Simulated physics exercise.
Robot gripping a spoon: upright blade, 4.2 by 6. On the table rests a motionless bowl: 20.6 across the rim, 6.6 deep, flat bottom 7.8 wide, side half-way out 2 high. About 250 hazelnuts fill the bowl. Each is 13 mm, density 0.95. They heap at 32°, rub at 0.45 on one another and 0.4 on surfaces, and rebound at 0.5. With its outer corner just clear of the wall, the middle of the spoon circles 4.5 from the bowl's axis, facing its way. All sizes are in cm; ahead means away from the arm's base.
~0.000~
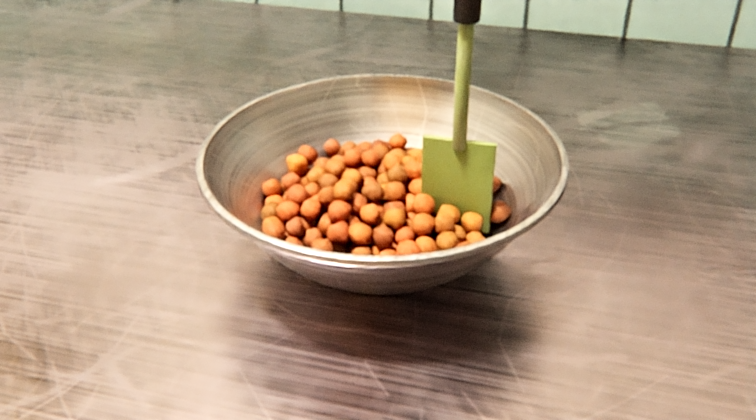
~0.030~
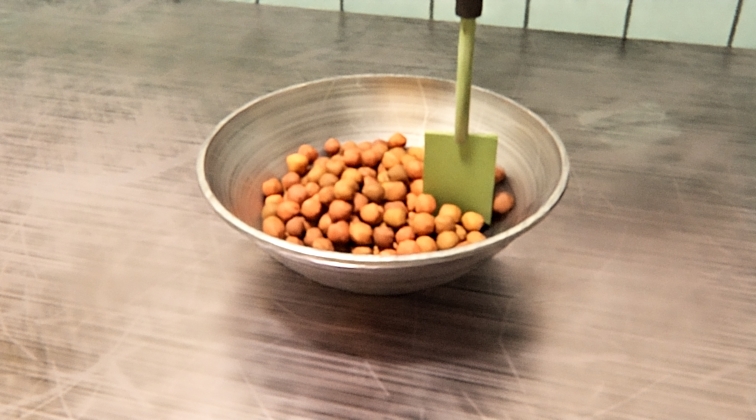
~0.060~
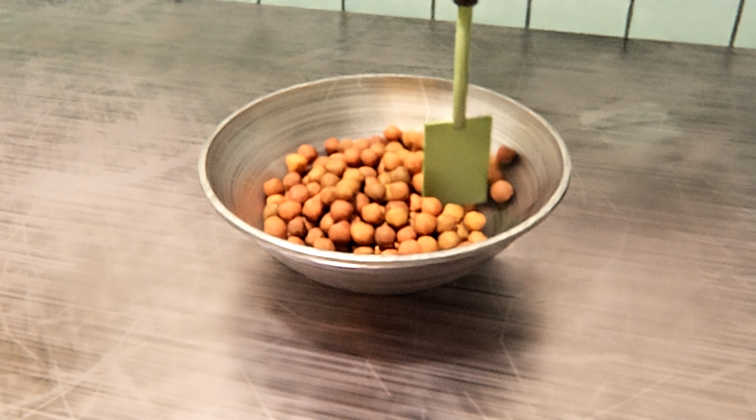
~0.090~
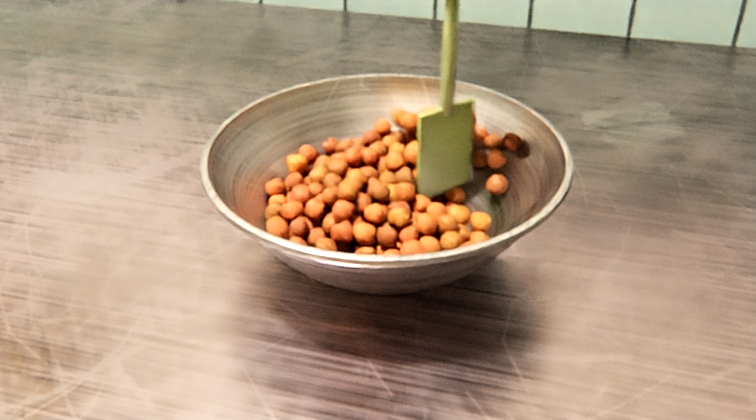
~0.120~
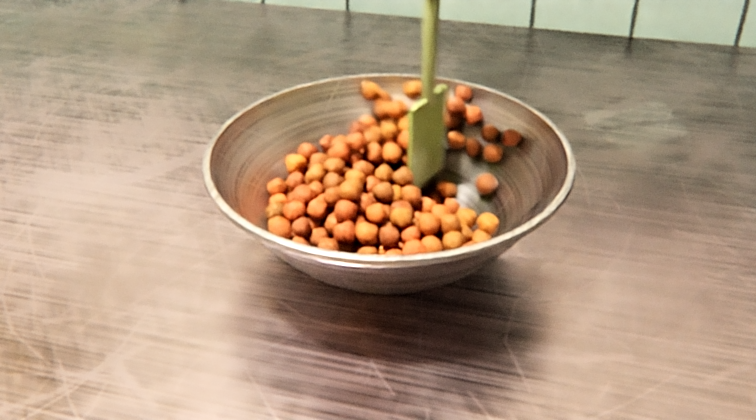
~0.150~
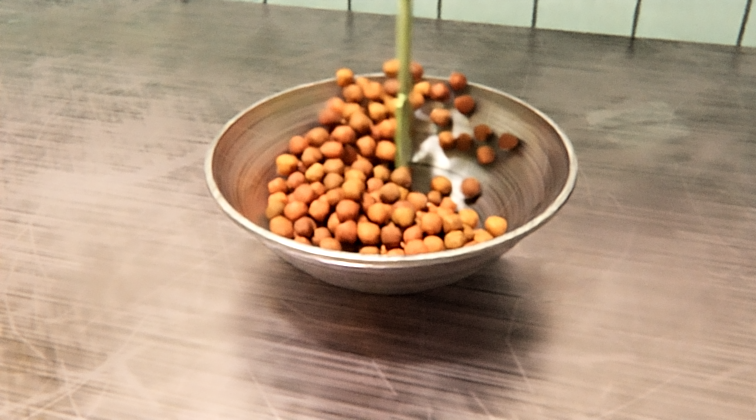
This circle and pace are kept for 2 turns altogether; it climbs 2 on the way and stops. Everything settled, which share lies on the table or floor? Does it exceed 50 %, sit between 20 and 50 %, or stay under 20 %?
It stays under 20 %.
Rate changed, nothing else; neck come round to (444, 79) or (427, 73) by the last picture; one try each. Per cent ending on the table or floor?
Near 0 in a hundred for the first and near 5 in a hundred for the second.
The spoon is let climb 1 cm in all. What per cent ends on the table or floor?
Result: Roughly 15 %.
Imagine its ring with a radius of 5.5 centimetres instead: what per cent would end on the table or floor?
Some 10 percent would.
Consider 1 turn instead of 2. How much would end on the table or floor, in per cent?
Roughly 5 per cent.
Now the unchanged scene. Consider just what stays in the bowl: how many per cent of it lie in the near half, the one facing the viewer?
It comes to near 50 percent.
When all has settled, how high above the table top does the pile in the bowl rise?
About 6.0 cm.
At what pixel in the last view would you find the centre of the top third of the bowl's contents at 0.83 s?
In the final view it lies at about (358, 182).
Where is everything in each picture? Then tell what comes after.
In the first picture, the spoon neck at (461, 116), 0° round; upper third of the load around (374, 190), from x 270 to 500, top at y 145; 249 in the bowl.
In the second picture, the spoon neck at (463, 110), 8° round; upper third of the load around (376, 190), from x 275 to 500, top at y 140.
In the third picture, the spoon neck at (460, 96), 29° round; upper third of the load around (387, 178), from x 275 to 505, top at y 135.
In the fourth picture, the spoon neck at (448, 84), 50° round; upper third of the load around (391, 166), from x 275 to 510, top at y 115.
In the fifth picture, the spoon neck at (429, 74), 72° round; upper third of the load around (384, 153), from x 275 to 510, top at y 90.
In the sixth picture, the spoon neck at (405, 69), 94° round; upper third of the load around (367, 141), from x 275 to 510, top at y 70; 249 in the bowl.
After 0.49 s, 338° round, highest piece 8 above the table; 226 in the bowl, 15 on the table or floor, 8 in flight or on the tool.
After 0.83 s, 223° round, highest piece 7 above the table; 225 in the bowl, 24 on the table or floor.
After 1.20 s, 0° round, highest piece 5 above the table; 225 in the bowl, 24 on the table or floor.
After 1.90 s, 0° round, highest piece 5 above the table; 225 in the bowl, 24 on the table or floor.
In the end, 225 in the bowl, 24 on the table or floor. That is 10 % on the table or floor.
